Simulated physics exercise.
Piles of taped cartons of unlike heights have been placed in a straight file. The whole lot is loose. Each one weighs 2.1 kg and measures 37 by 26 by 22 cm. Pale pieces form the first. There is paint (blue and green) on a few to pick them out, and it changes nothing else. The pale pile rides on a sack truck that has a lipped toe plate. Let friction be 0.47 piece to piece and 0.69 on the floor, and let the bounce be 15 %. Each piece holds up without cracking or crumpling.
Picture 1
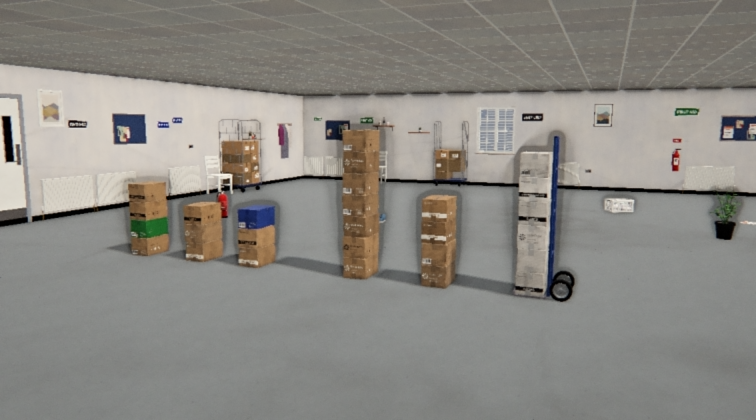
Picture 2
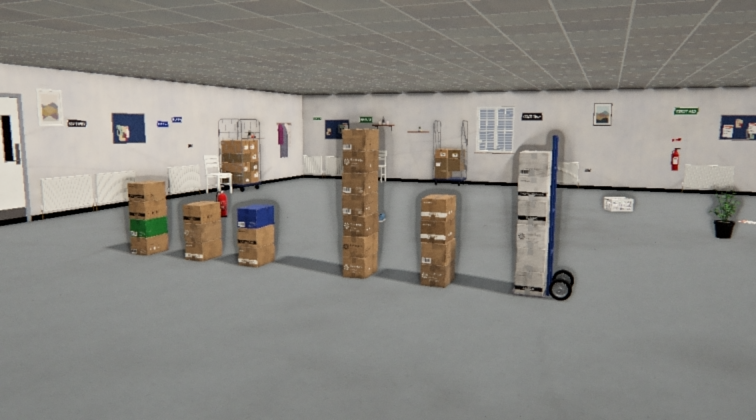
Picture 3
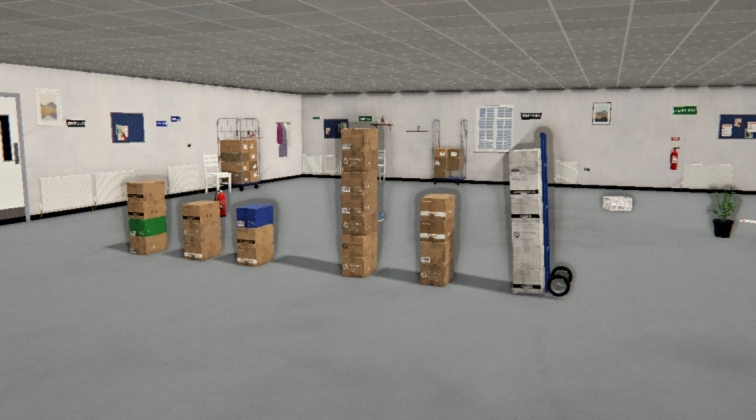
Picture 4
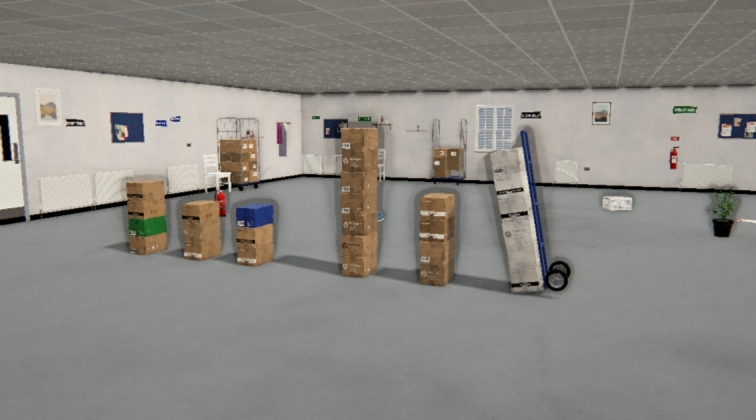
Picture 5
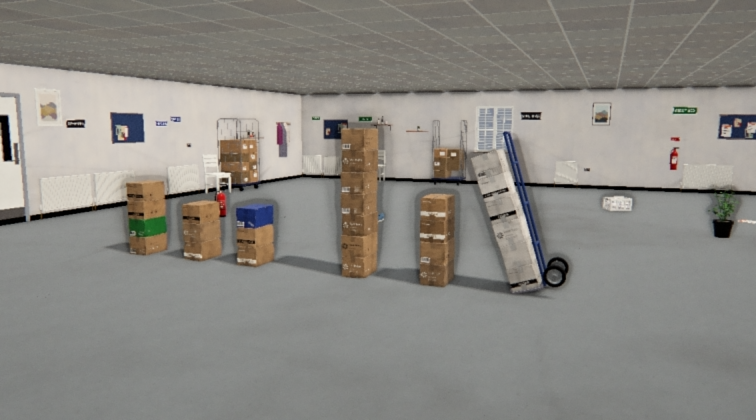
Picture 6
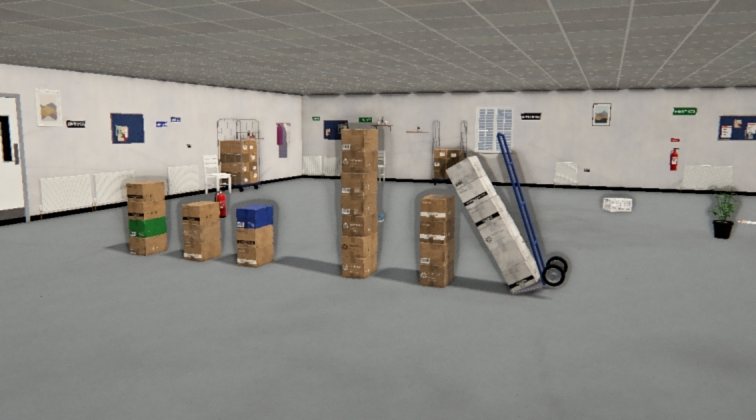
The clip opens on a row of carton stacks in a large grey-floored room, with a pale stack upright on a blue hand truck at the right. The truck and its load tilt leftward together, then the pale stack leans farther than the truck's frame, while the brown stacks stay still.
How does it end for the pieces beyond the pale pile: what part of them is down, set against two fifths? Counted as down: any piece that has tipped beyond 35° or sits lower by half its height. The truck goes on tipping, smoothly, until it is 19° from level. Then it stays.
More than two fifths are down.
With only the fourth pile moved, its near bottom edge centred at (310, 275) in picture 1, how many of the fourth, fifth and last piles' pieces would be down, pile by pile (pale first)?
You'd end with the fourth pile at 3, the fifth at 0 and the last at 0 down.
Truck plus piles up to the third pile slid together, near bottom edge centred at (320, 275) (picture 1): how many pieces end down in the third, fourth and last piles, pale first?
Counts down - third: 7; fourth: 1; last: 3.
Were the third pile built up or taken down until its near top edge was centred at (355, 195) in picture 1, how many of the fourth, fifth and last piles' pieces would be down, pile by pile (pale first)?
Pile by pile that makes fourth 0, fifth 0, last 0.
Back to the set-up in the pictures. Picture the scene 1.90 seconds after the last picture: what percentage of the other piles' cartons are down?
It's 50 percent at that point.
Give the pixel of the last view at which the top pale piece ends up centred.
It should be centred near (342, 237) in the final frame.
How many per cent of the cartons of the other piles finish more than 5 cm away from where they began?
That makes 65 percent.
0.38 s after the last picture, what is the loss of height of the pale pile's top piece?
Roughly 20 cm.
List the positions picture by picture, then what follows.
In the first frame (we follow the side turned to the camera), truck frame (554, 170) 0° forward; blue carton (247, 219); green carton (158, 227); no other piece has moved.
In the second frame, truck frame (553, 169) 0° forward; green carton (157, 227).
In the third frame, truck frame (543, 166) 4° forward, top of the pale pile leaning 4°; blue carton (246, 218); no other piece has moved.
In the fourth frame, truck frame (527, 164) 11° forward, top of the pale pile leaning 11°; green carton (156, 226); no other piece has moved.
In the fifth frame, truck frame (513, 164) 17° forward, top of the pale pile leaning 19°; blue carton (246, 218); no other piece has moved.
In the sixth frame, truck frame (507, 165) 19° forward, top of the pale pile leaning 31°; green carton (156, 227); blue carton (246, 219); no other piece has moved.
Then, 0.38 s on from the sixth picture, 6 of the pale pile down; none of the 21 other cartons down, 4 disturbed.
Then, 1.02 s on from the sixth picture, 6 of the pale pile down; 3 of the 21 other cartons down.
Then, 1.90 s on from the sixth picture, 6 of the pale pile down; 10 of the 21 other cartons down; blue carton tipped 8°.
Finally, 6 of the pale pile down; 13 of the 21 other cartons down; blue carton tipped 43°, 7 cm lower; green carton unmoved. That is 62 per cent. Seen by the last camera, middles, blue carton near (230, 220), green carton near (148, 226).
